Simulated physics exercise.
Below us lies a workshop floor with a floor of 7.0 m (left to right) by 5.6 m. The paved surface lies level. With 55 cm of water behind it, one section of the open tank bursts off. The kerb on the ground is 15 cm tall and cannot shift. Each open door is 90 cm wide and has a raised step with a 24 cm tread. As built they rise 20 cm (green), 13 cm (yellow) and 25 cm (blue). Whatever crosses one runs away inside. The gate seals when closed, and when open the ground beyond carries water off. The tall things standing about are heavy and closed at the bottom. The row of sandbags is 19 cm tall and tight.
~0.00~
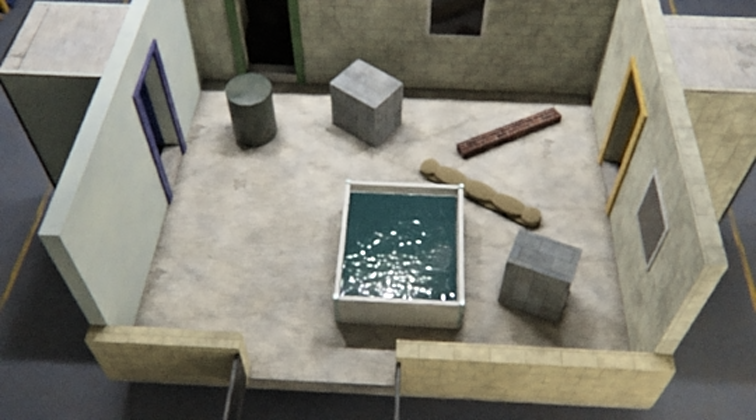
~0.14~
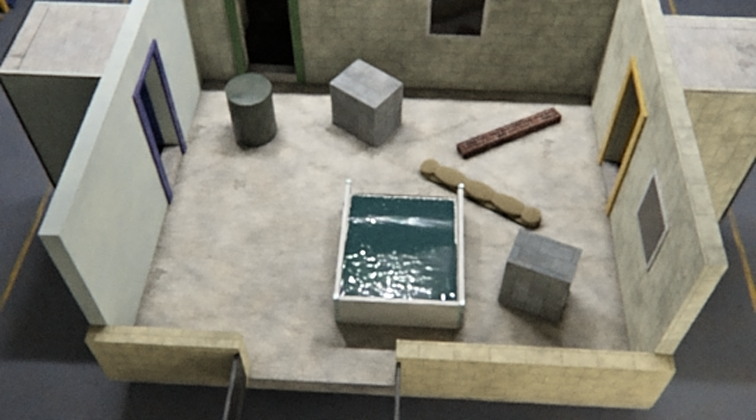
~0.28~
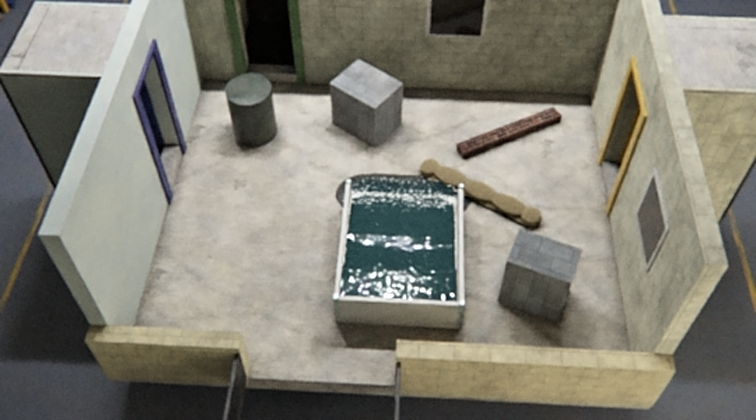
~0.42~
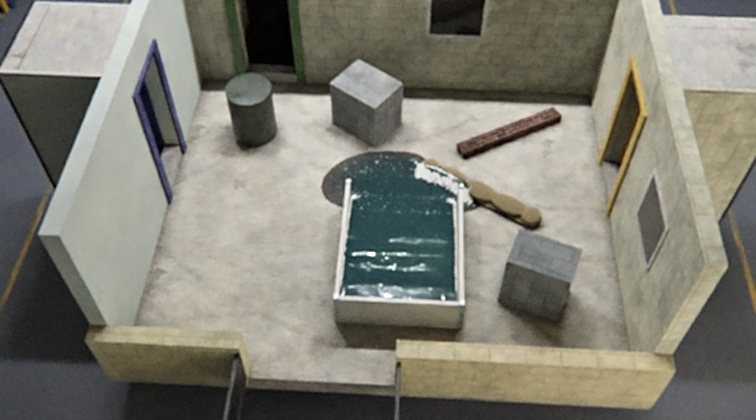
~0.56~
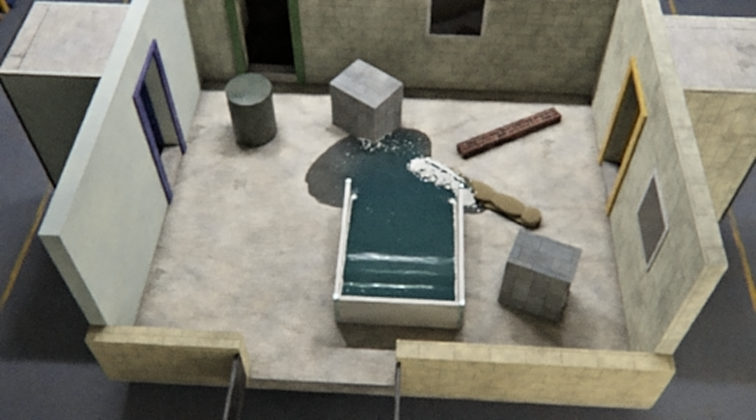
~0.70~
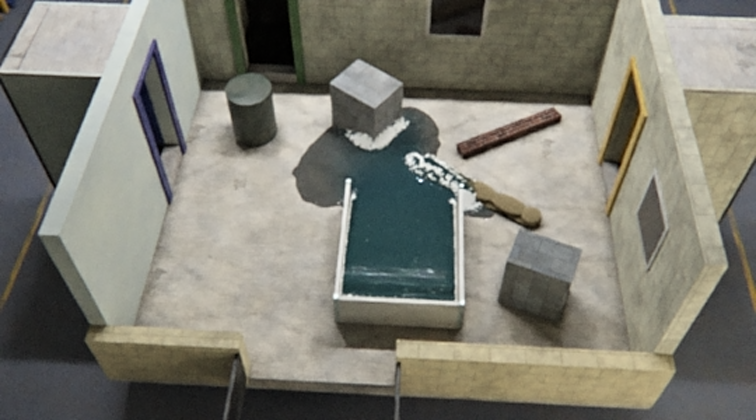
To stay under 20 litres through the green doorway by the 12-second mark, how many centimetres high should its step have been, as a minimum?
It would have to be roughly 14.5 cm high.
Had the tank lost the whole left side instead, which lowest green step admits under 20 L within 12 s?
About 9.0 cm.
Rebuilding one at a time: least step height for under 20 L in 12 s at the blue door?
Roughly 7.0 cm at blue.
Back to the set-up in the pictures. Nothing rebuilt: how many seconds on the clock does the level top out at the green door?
Near 2.6 s.
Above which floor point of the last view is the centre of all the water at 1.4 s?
Around (402, 211).
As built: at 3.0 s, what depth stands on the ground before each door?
Depths in cm: Green 18, yellow 0, blue 4.
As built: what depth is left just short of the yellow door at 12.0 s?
Roughly 4.0 cm deep.
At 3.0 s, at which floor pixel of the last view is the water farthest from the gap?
At about (205, 79).
After 1.4 s water covers 25 % of the floor, deepest (38 cm) near (377, 153); it has not reached the green door.
After 3.0 s water covers 50 % of the floor, deepest (29 cm) near (582, 94); 18 cm at the green door, 2 litres in over its 20 cm step.
After 12.0 s water covers 95 % of the floor, deepest (6 cm) near (505, 375); 4 cm at the green door, 3 litres in over its 20 cm step.
At the green door as built, the water arrived by 1.6 s and peaked near 19 cm at 2.6 s.
Run again over the same 12 s with other heights there, 33 litres in over 12.5 cm, 9 litres over 17.5 cm. The limit of 20 litres is kept from about 14.5 cm up.
